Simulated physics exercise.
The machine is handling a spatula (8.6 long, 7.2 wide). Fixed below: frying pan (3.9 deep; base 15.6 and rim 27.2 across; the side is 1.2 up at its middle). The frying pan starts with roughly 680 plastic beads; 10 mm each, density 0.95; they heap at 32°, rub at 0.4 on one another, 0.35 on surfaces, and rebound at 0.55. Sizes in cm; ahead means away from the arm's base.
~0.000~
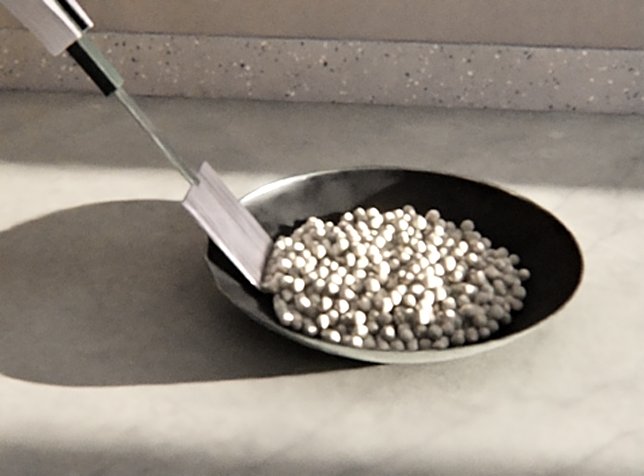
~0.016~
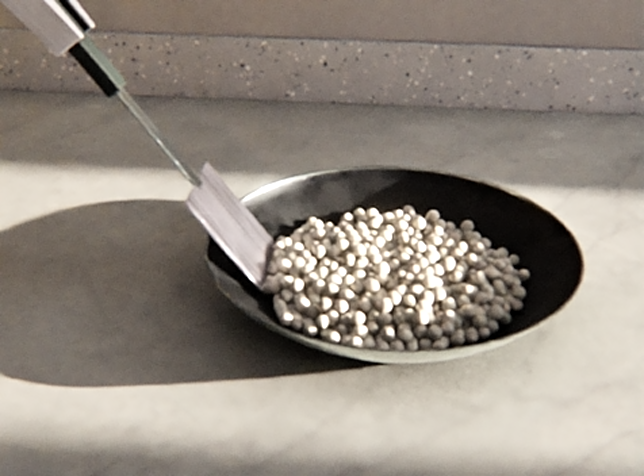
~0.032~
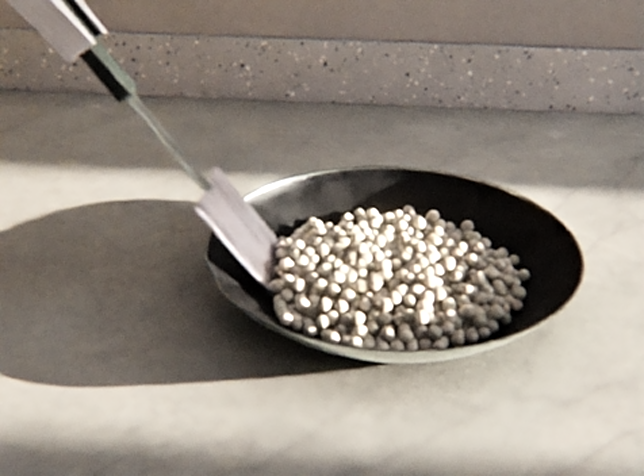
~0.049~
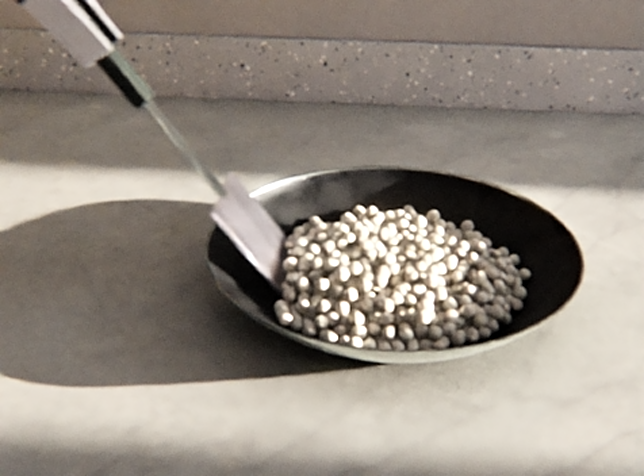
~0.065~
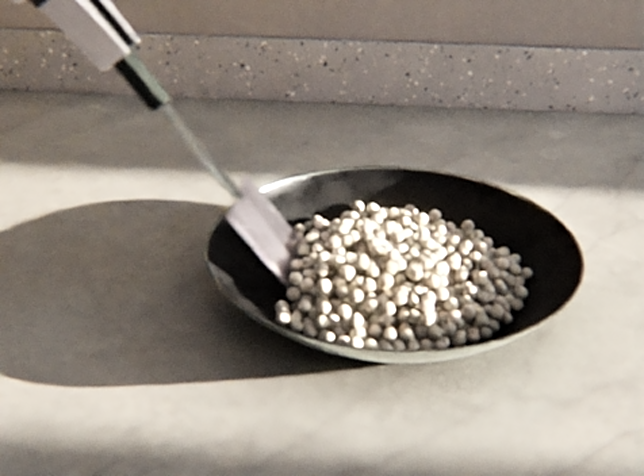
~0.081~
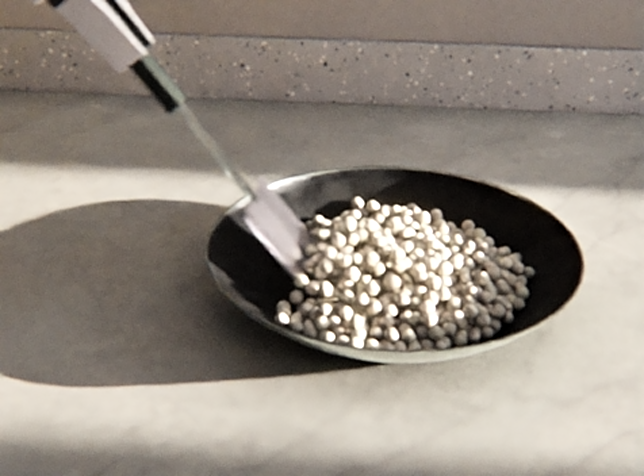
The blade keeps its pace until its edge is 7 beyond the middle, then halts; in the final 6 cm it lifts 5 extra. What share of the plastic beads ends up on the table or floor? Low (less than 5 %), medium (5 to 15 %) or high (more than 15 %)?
On the table or floor the share is medium, 5 to 15 %.
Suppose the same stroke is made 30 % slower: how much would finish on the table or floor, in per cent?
It would be near 0 per cent.
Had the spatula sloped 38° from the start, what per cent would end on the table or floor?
Then about 5 per cent.
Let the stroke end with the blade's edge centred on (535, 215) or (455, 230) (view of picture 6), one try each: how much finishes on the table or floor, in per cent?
About 15 and 0 per cent.
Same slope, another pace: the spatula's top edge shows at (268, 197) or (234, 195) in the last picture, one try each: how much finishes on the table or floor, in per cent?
About 10 and 0 per cent.
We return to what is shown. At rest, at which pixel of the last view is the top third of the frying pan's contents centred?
Near (490, 267).
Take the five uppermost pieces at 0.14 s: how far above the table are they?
About 4 cm.
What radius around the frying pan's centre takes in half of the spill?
Roughly 32 cm.
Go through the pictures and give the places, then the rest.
In the first picture, spatula top edge at (194, 181), sloping 53°; upper third of the load around (387, 264), from x 265 to 525, top at y 210; 676 in the frying pan.
In the second picture, spatula top edge at (196, 182), sloping 53°; upper third of the load around (386, 264), from x 270 to 525, top at y 210.
In the third picture, spatula top edge at (206, 187), sloping 53°; upper third of the load around (383, 264), from x 275 to 525, top at y 210.
In the fourth picture, spatula top edge at (222, 192), sloping 53°; upper third of the load around (384, 261), from x 280 to 525, top at y 210.
In the fifth picture, spatula top edge at (237, 195), sloping 53°; upper third of the load around (388, 261), from x 280 to 525, top at y 205.
In the sixth picture, spatula top edge at (253, 196), sloping 53°; upper third of the load around (394, 260), from x 280 to 530, top at y 205; 676 in the frying pan.
By 0.14 s, sloping 53°, highest piece 4 above the table; 676 in the frying pan.
By 0.20 s, sloping 53°, highest piece 6 above the table; 676 in the frying pan.
By 0.43 s, sloping 53°, highest piece 4 above the table; 618 in the frying pan, 58 on the table or floor.
By 1.48 s, sloping 53°, highest piece 4 above the table; 618 in the frying pan, 58 on the table or floor.
Final count, 618 in the frying pan, 58 on the table or floor. That is 9 % on the table or floor.
